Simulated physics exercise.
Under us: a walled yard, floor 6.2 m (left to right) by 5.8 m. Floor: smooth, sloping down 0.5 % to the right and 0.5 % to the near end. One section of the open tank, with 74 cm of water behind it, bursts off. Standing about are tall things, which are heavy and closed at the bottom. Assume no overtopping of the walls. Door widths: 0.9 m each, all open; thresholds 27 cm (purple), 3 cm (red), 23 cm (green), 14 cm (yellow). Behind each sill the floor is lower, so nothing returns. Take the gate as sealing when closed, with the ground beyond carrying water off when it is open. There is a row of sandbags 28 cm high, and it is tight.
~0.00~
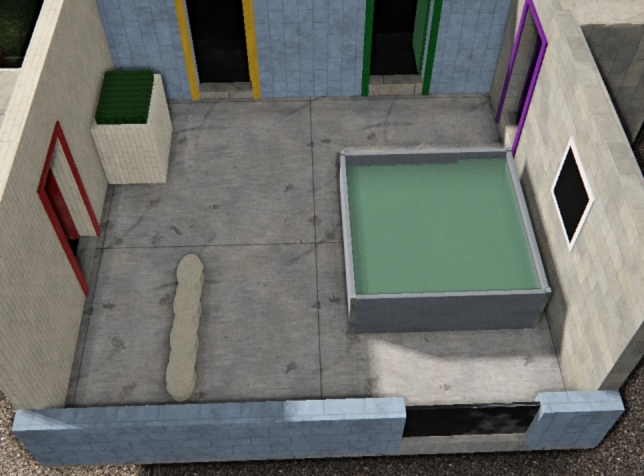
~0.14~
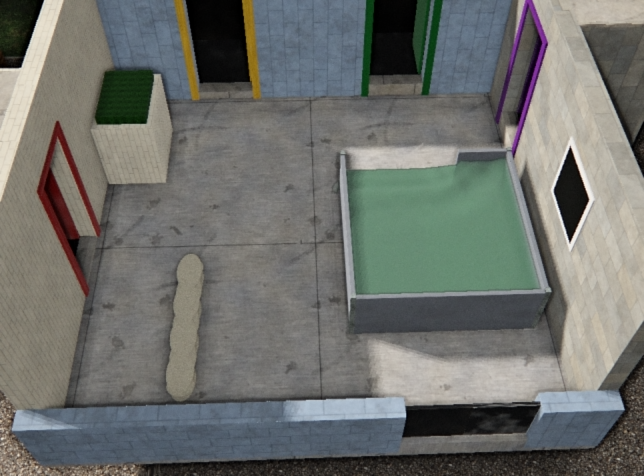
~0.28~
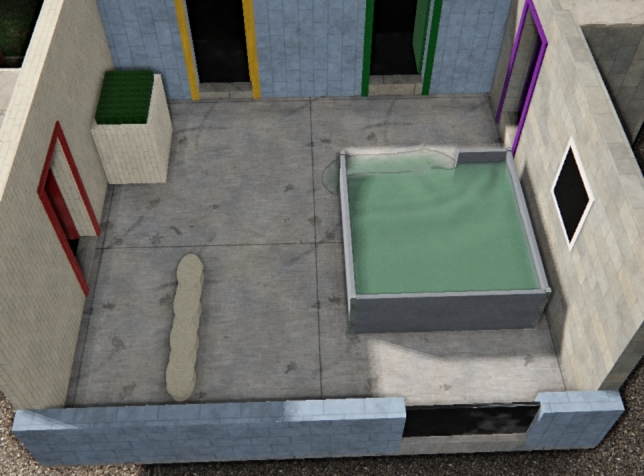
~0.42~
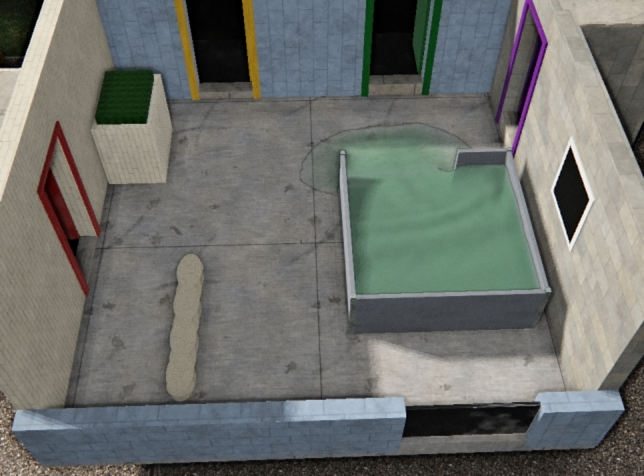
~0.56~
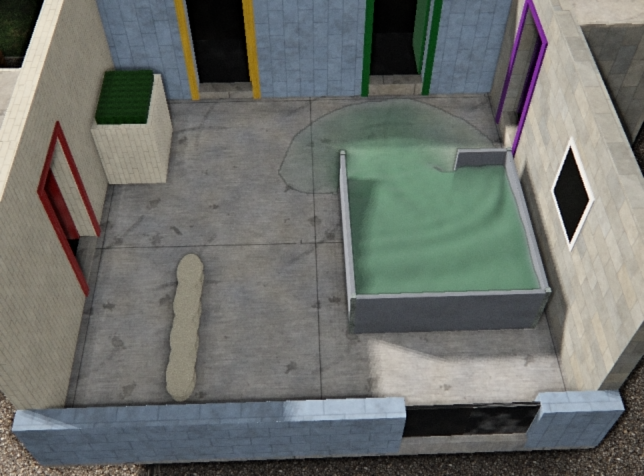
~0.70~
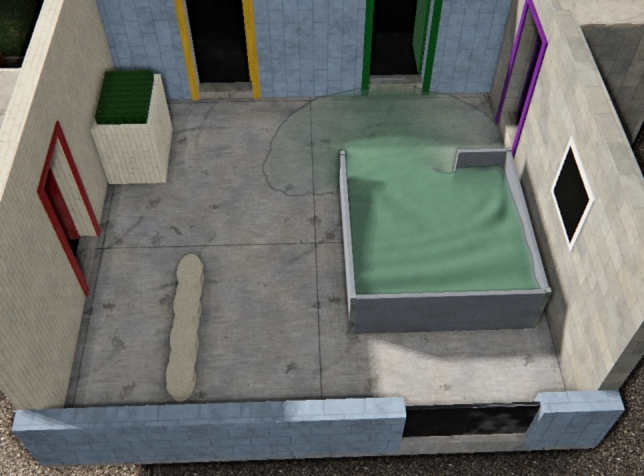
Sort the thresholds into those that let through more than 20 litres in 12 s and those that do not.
Sorted: Purple door does not; red door lets more through; green door lets more through; yellow door lets more through.
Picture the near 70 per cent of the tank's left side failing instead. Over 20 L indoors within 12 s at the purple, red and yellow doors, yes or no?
At purple the amount is beneath the mark, at red it is higher than the mark, and at yellow it is higher than the mark.
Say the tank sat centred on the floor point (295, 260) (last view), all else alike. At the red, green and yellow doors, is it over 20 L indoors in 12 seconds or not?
Red: Too much; green: Within limit; yellow: Too much.
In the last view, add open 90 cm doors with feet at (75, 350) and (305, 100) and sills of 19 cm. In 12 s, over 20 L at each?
Within it, exceeded.
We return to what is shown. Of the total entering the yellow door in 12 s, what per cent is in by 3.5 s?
I'd put it at about 10 per cent by that point.
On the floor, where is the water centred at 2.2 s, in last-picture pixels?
Pixel position near (391, 187).
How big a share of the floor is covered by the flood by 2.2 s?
Close to 35 in a hundred.
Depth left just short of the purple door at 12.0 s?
Roughly 10.5 centimetres.
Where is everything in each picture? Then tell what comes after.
The open tank at (437, 221) is whole and still, 74 cm deep, in the first frame.
Water pours out on the open tank's far side and has run 0.9 m, to (336, 191); typically 6 cm deep outside, 74 cm at the open tank's back, in the second frame.
The front is at (331, 170), 1.1 m from the gap on the open tank's far side; 1.2 m2 of floor is under water; 74 cm left at the back of the open tank, in the third frame.
The front is at (314, 154), 1.5 m from the gap on the open tank's far side; 2.9 m2 of floor is under water; 74 cm left at the back of the open tank, in the fourth frame.
Water pours out on the open tank's far side and has run 2.0 m, to (413, 102); typically 7 cm deep outside, 73 cm at the open tank's back, in the fifth frame.
The front is at (444, 94), 2.4 m from the gap on the open tank's far side; 6.4 m2 of floor is under water; 65 cm left at the back of the open tank, in the sixth frame.
After 1.4 s water covers 25 % of the floor and is deepest (46 cm) near (362, 98); purple door 7 cm at the sill, 0 L in, red door not reached, green door 46 cm at the sill, 74 L in, yellow door 7 cm at the sill, 0 L in.
After 2.2 s water covers 35 % of the floor and is deepest (44 cm) near (362, 98); purple door 17 cm at the sill, 0 L in, red door not reached, green door 42 cm at the sill, 175 L in, yellow door 19 cm at the sill, 1 L in.
After 3.5 s water covers 50 % of the floor and is deepest (42 cm) near (131, 126); purple door 20 cm at the sill, 0 L in, red door 2 cm at the sill, 0 L in, green door 28 cm at the sill, 260 L in, yellow door 13 cm at the sill, 9 L in.
After 7.0 s water covers 95 % of the floor and is deepest (20 cm) near (214, 430); purple door 14 cm at the sill, 0 L in, red door 6 cm at the sill, 13 L in, green door 11 cm at the sill, 271 L in, yellow door 17 cm at the sill, 90 L in.
After 12.0 s water covers 95 % of the floor and is deepest (20 cm) near (576, 419); purple door 10 cm at the sill, 0 L in, red door 9 cm at the sill, 72 L in, green door 11 cm at the sill, 271 L in, yellow door 10 cm at the sill, 99 L in.
